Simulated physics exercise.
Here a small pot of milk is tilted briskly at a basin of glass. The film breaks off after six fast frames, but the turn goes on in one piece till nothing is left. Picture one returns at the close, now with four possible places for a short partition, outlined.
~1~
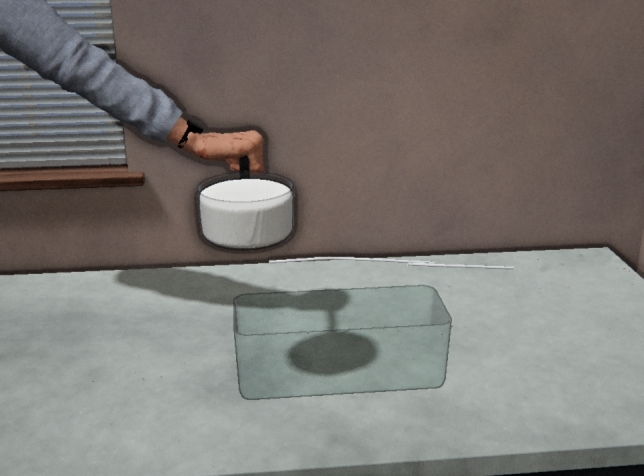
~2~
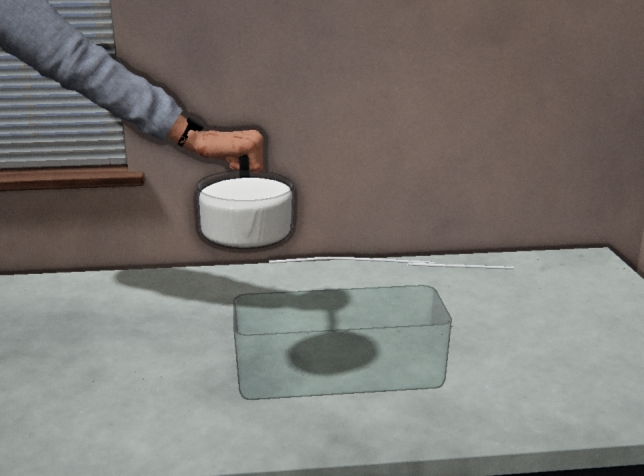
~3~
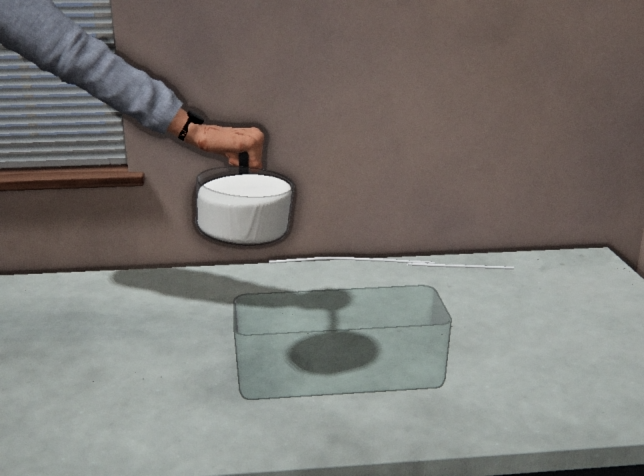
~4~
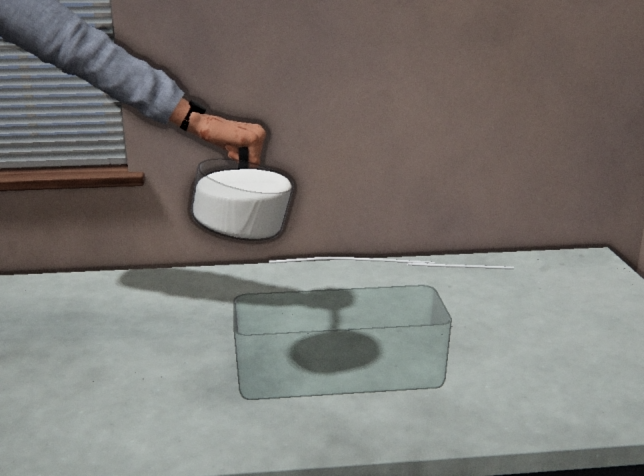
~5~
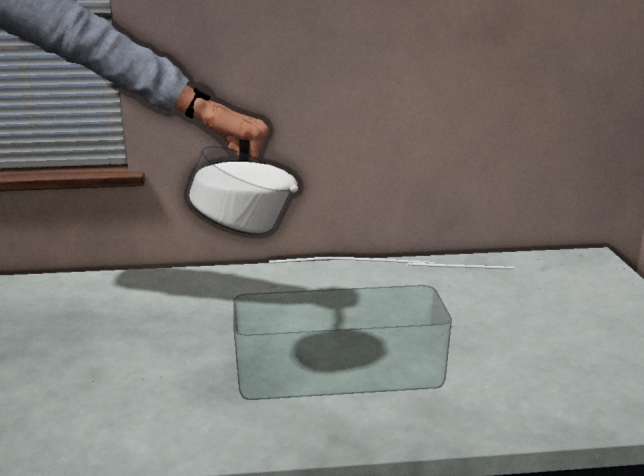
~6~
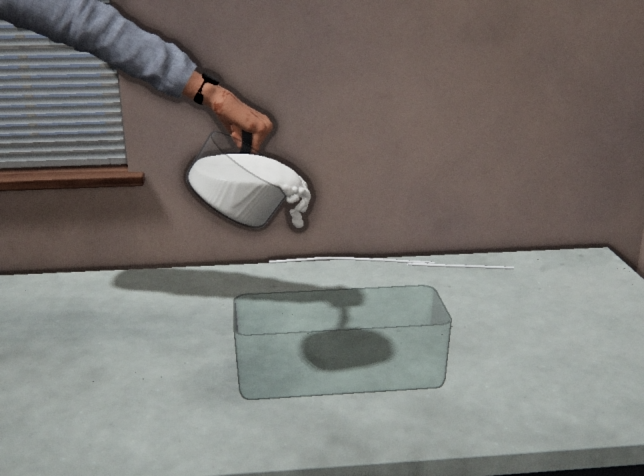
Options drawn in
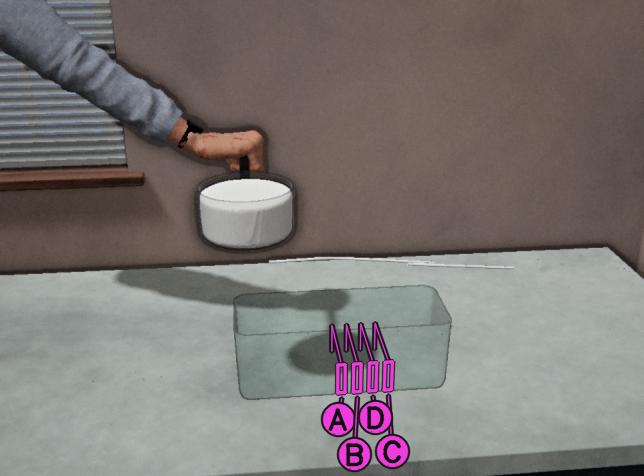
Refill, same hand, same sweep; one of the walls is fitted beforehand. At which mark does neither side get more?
I would pick position C.
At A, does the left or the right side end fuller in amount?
More ends on the right.
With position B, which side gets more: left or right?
The right side.
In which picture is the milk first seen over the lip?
Picture 5.
On the marked copy, A at (341, 398); B at (357, 397); C at (388, 395); D at (372, 396).
With A, about 5 % ends left of the wall and 93 % right of it.
With B, about 9 % ends left of the wall and 90 % right of it.
With C, about 52 % ends left of the wall and 46 % right of it.
With D, about 23 % ends left of the wall and 75 % right of it.
